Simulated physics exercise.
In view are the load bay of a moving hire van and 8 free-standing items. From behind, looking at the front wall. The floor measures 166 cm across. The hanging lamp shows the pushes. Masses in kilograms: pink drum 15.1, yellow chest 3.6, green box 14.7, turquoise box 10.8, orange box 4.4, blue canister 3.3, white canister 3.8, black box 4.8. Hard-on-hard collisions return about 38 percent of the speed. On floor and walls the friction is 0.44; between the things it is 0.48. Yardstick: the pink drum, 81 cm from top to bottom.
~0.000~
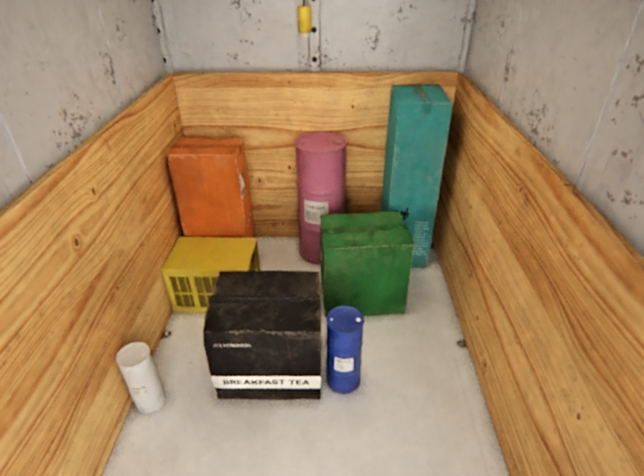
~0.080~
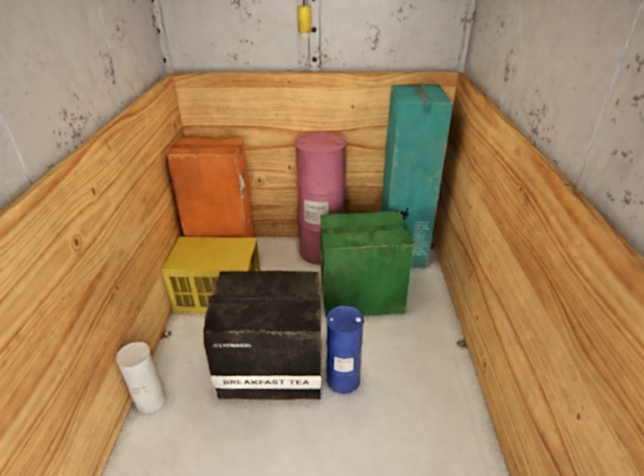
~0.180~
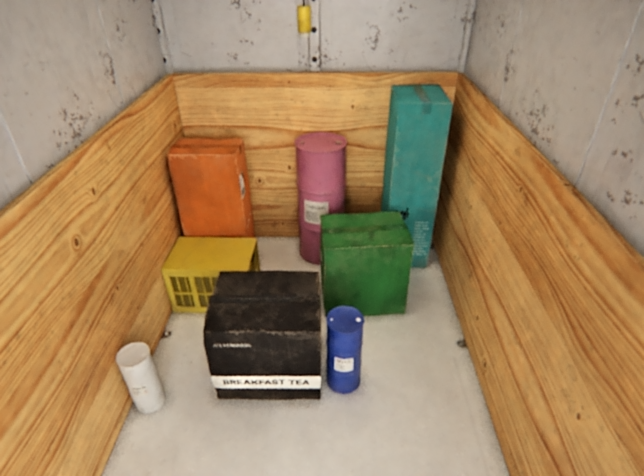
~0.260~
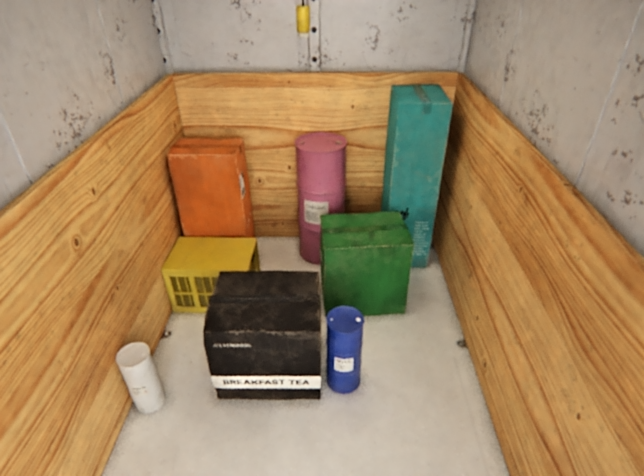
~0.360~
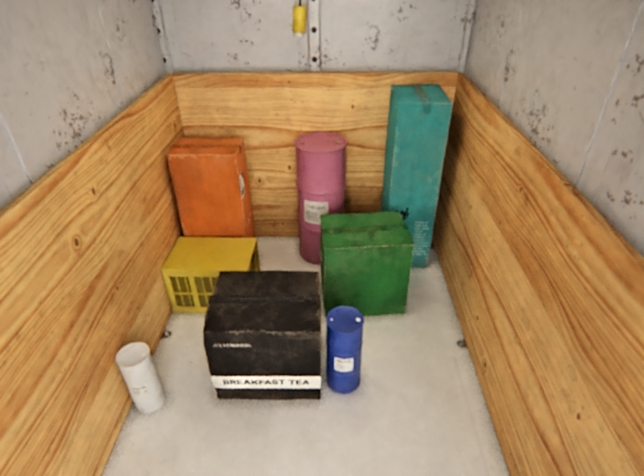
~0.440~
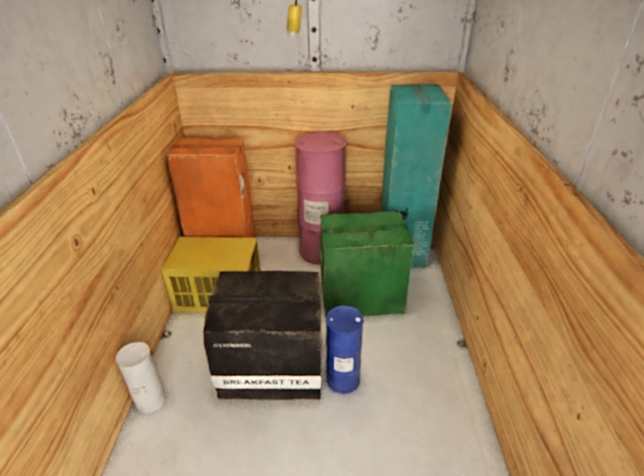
Yellow hanging lamp drifting slightly left above colourful boxes and canisters, which stay still on the floor of a wood-lined load bay.
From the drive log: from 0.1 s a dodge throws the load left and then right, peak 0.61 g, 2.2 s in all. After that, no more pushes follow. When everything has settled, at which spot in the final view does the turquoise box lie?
(425, 182).
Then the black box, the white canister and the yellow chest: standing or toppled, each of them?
Well, the black box holds steady, the white canister tumbles down, and the yellow chest holds steady.
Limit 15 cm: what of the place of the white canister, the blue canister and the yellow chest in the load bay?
White canister: Is displaced; blue canister: Is displaced; yellow chest: Remains in place.
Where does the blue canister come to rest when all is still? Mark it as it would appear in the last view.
Around (435, 356).
By 1.04 s, force 0.18 g left; turquoise box tilted 31° near (350, 182); pink drum tilted 24°; blue canister tilted 19°.
By 1.94 s, force 0.40 g right; turquoise box 5 cm from its spot near (402, 181); blue canister on its side; white canister tilted 25°.
By 2.44 s, no push; turquoise box 9 cm from its spot near (425, 182); blue canister on its side; white canister on its side.
When it is over (5.1 s), lying over in the load bay, blue canister and white canister; the other 6 within 15 cm of the start. End places, in pixels of the last picture, turquoise box near (425, 182).
